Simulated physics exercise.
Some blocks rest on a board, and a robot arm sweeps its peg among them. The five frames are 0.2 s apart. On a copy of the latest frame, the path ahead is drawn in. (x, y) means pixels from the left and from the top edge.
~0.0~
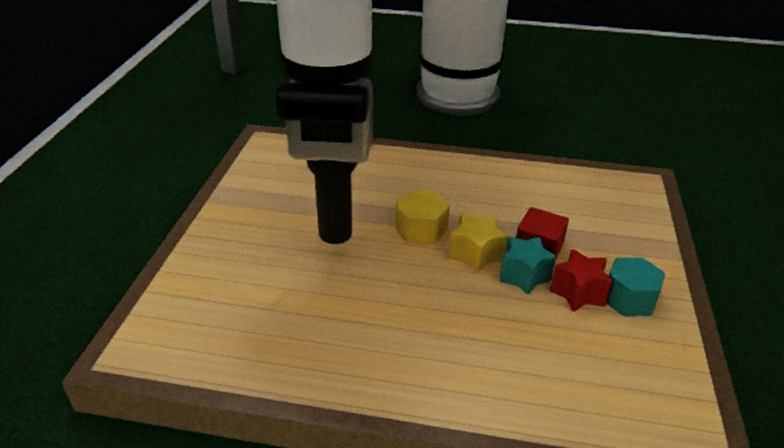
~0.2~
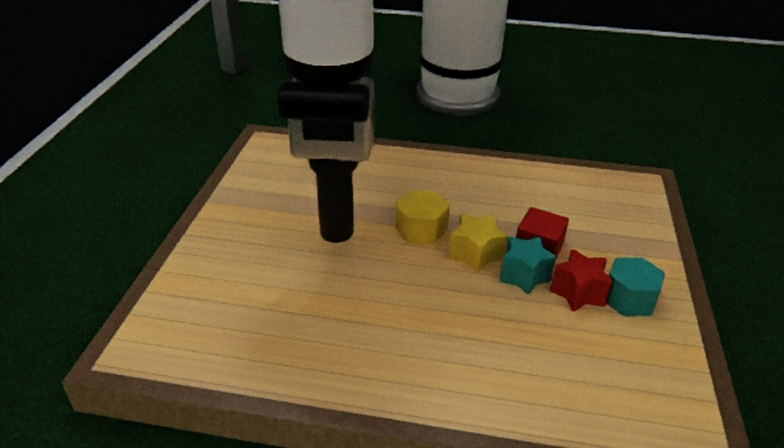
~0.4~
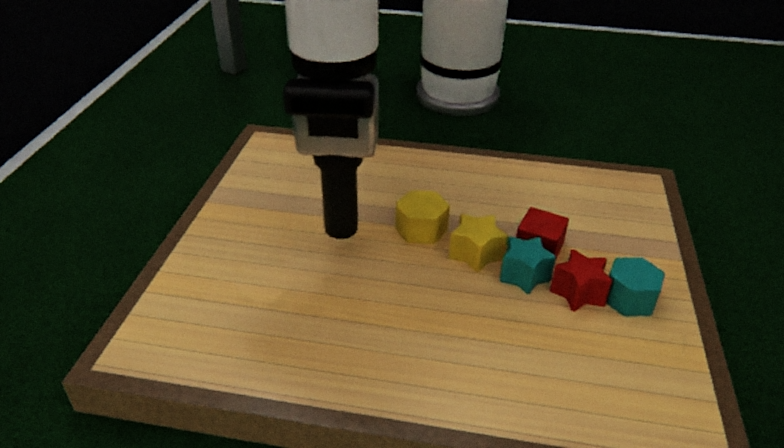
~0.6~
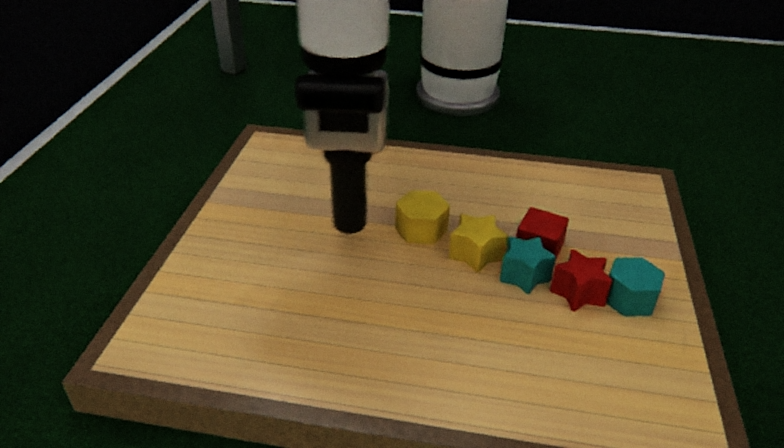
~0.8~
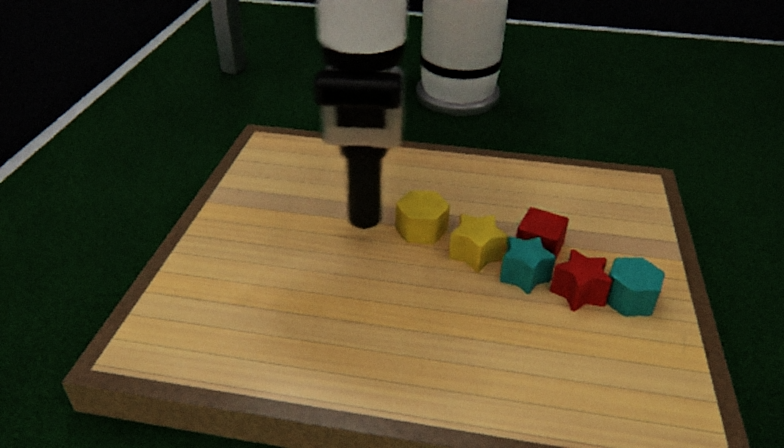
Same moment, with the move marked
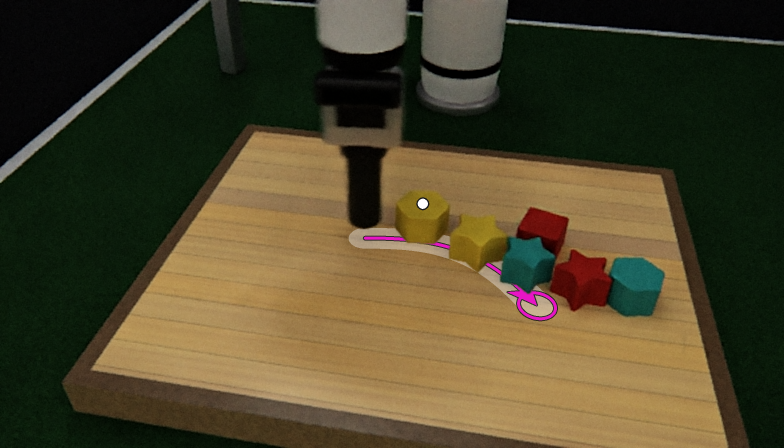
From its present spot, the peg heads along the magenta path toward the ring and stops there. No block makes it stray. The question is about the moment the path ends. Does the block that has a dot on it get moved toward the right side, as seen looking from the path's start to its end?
That would be a no.
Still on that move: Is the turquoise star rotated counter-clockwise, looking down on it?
Final answer: No.
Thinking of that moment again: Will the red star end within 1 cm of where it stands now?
I expect not.
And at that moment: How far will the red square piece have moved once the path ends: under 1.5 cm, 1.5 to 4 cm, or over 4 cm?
Of the three bands, it's 1.5 to 4 cm.
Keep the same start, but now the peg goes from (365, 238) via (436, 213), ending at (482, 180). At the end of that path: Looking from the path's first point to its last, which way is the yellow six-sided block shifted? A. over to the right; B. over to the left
The correct letter is A.
Drawn move, from (365, 238) via (430, 243) and (489, 265), ending at (537, 306); the dot is on the yellow six-sided block.
The first path, step by step. One third of the way, peg at (431, 225); yellow six-sided block at (453, 198), turned 30° anticlockwise.
Two thirds of the way, peg at (492, 248); yellow six-sided block at (455, 197), turned 40° anticlockwise; yellow star at (531, 243), turned 15° anticlockwise; turquoise star at (563, 269), turned 30° clockwise; red square piece at (560, 223), turned 35° anticlockwise; red star at (608, 285), turned 25° anticlockwise.
At the end, peg at (541, 287); yellow six-sided block at (455, 197), turned 40° anticlockwise; yellow star at (560, 253), turned 55° anticlockwise; turquoise star at (589, 283), turned 75° clockwise; red square piece at (567, 225), turned 50° anticlockwise; red star at (639, 301), turned 60° anticlockwise.
